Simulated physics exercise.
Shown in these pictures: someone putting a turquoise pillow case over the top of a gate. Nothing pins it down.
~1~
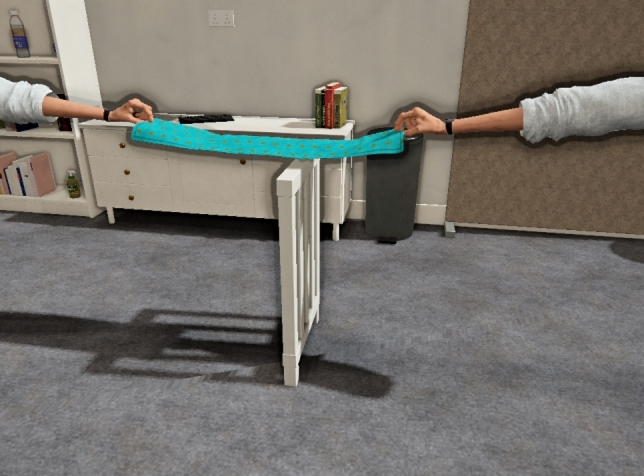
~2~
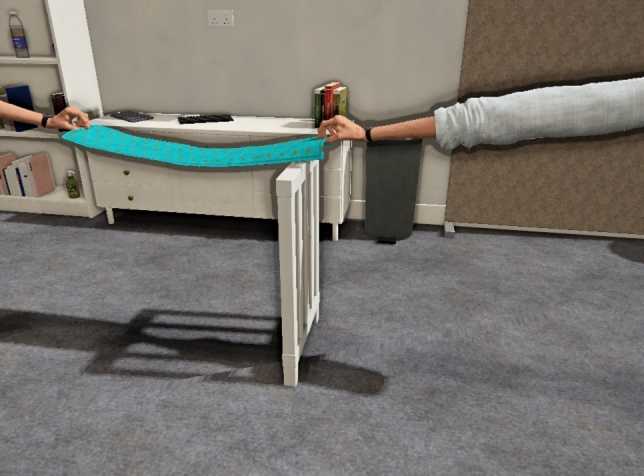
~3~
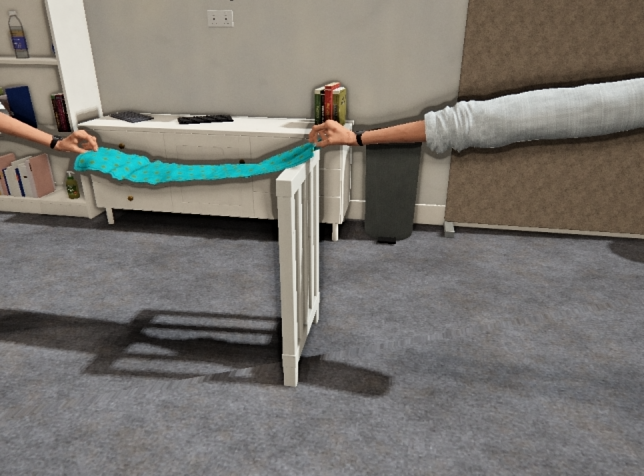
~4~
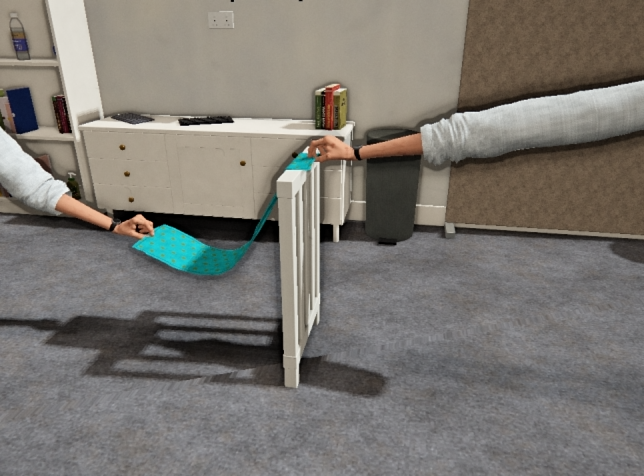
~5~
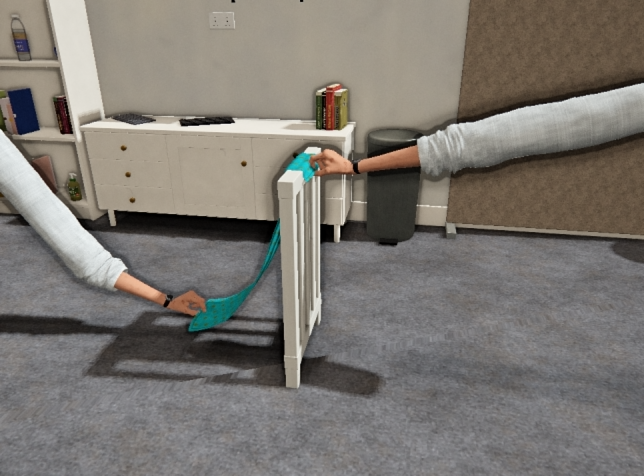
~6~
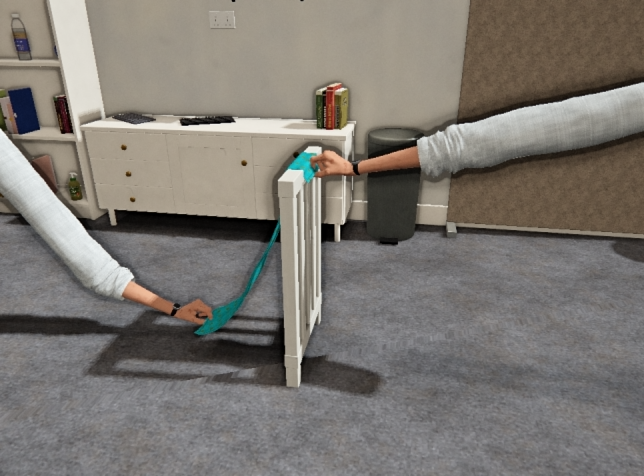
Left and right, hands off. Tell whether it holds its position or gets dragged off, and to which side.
It gets dragged off to the left.
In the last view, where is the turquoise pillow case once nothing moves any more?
(271, 346) for its middle.
Then, 0.20 s after the last picture, pillow case sliding left.
Then, 0.42 s after the last picture, pillow case clear of the top and falling near (268, 329).
Then, 0.66 s after the last picture, pillow case in a heap on the floor near (271, 345).
At rest, pillow case in a heap on the floor near (271, 345). The turquoise pillow case falls on the left side.
